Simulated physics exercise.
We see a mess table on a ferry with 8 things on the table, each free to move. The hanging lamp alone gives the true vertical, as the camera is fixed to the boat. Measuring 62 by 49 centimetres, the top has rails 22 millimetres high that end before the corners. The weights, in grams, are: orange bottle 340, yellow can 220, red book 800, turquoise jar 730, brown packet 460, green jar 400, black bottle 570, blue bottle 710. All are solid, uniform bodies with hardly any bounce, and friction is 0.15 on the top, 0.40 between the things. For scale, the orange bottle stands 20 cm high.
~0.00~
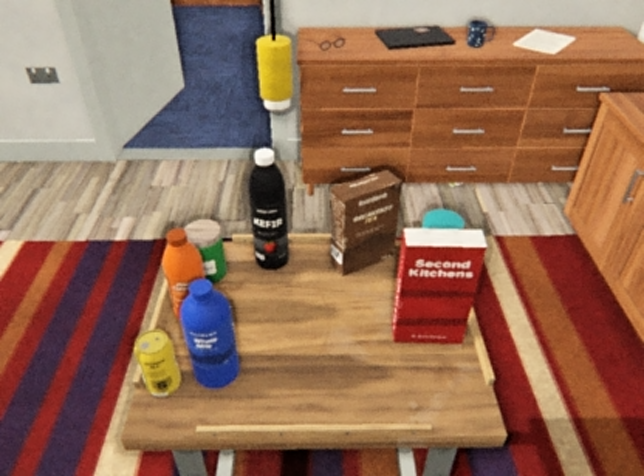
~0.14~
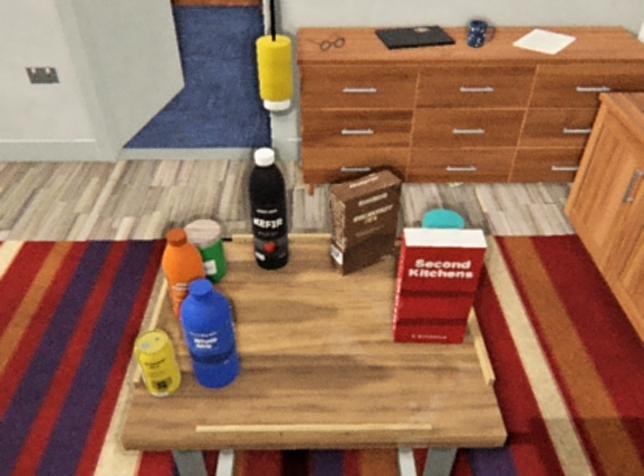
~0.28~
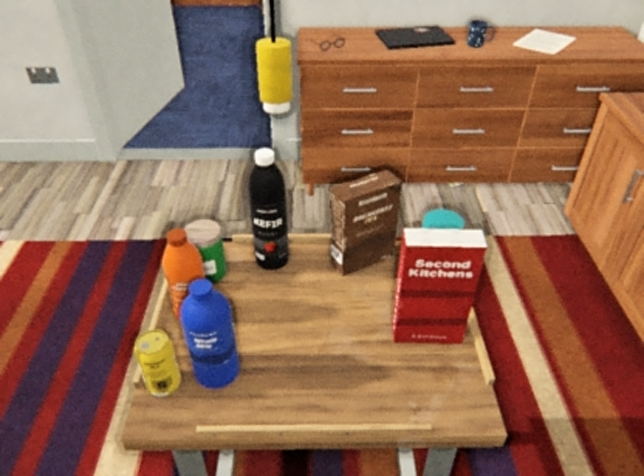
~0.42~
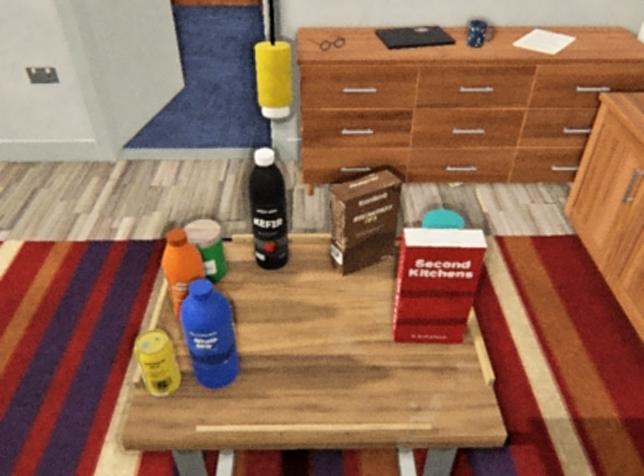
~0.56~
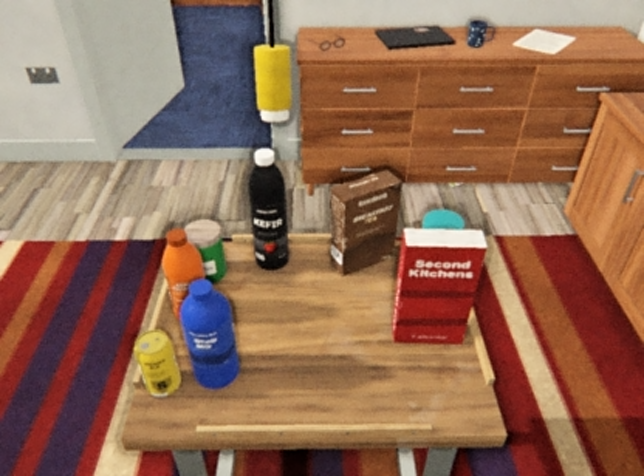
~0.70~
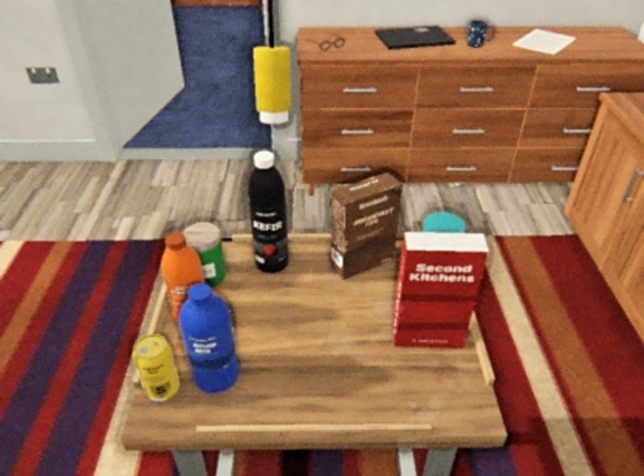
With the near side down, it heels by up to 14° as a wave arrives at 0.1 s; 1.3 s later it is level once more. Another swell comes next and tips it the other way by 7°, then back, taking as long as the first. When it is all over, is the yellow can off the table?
Expect it off the tabletop.
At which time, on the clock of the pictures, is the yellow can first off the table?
Roughly at the 1.1 s mark.
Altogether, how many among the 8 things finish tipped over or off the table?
The count is 1.
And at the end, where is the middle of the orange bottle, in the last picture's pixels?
Roughly at (166, 346) in the last picture.
Around 0.90 s, heel 12°, near side down; yellow can shifted 5 cm near (151, 390); brown packet shifted 6 cm; red book shifted 5 cm.
Around 1.10 s, heel 6°, near side down; yellow can now off the table; brown packet shifted 12 cm; red book shifted 12 cm.
Around 1.40 s, boat level; black bottle shifted 18 cm; orange bottle shifted 18 cm; brown packet shifted 18 cm.
Finally (3.2 s), off the table, yellow can; not toppled but over 5 cm from the start, orange bottle, red book, turquoise jar, brown packet, green jar, black bottle and blue bottle.
